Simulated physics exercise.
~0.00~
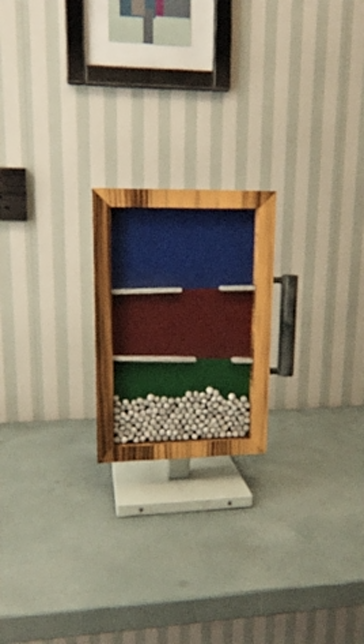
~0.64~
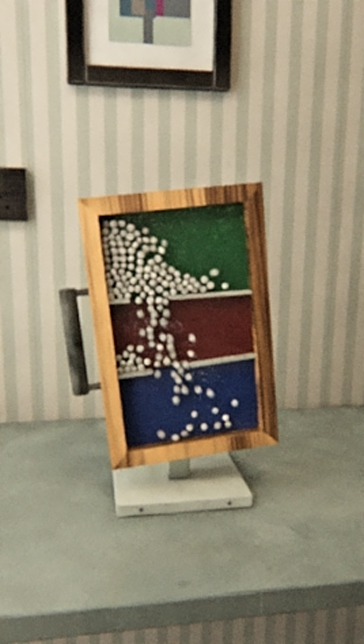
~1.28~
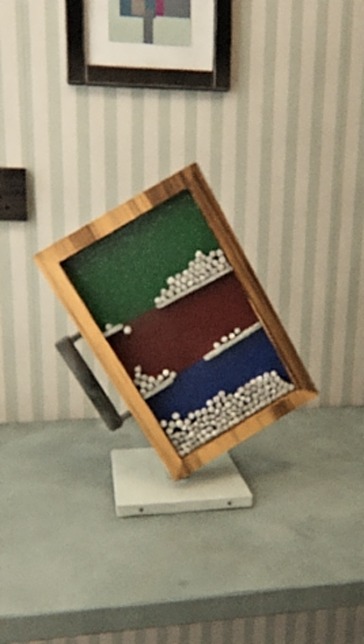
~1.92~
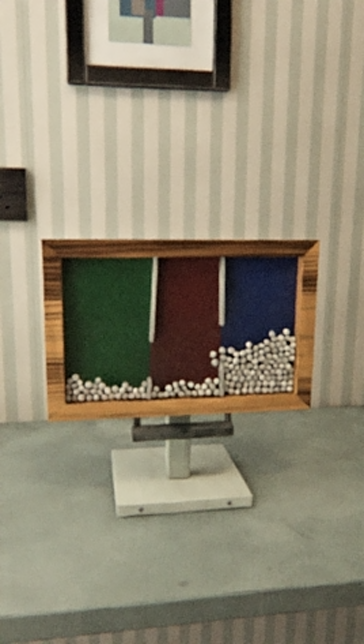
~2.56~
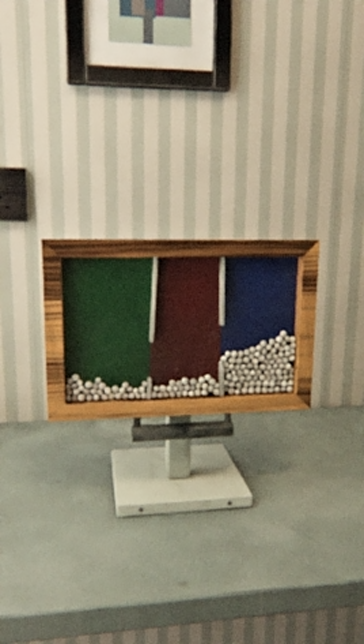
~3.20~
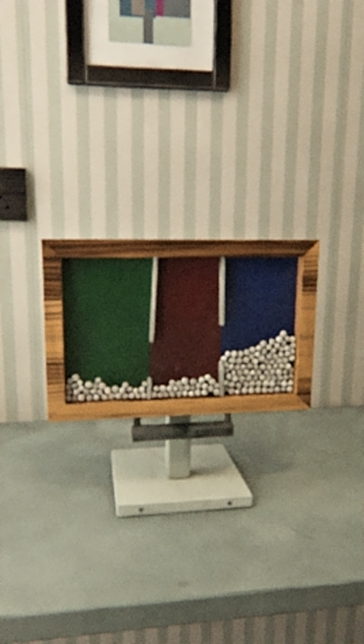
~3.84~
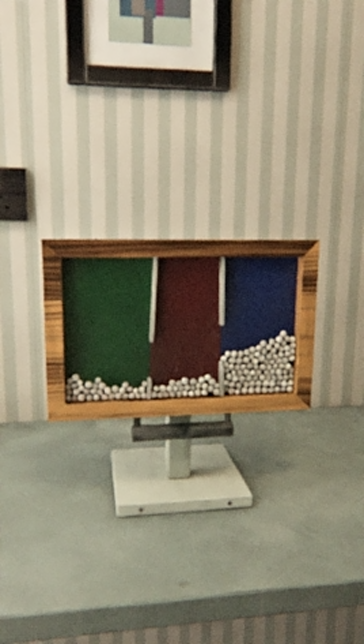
White beads spilled down through the green, red and blue chambers as the wooden-framed case was flipped upside down, then swung partway back onto its side, where they settled with most in blue on the right and smaller amounts in red and green.
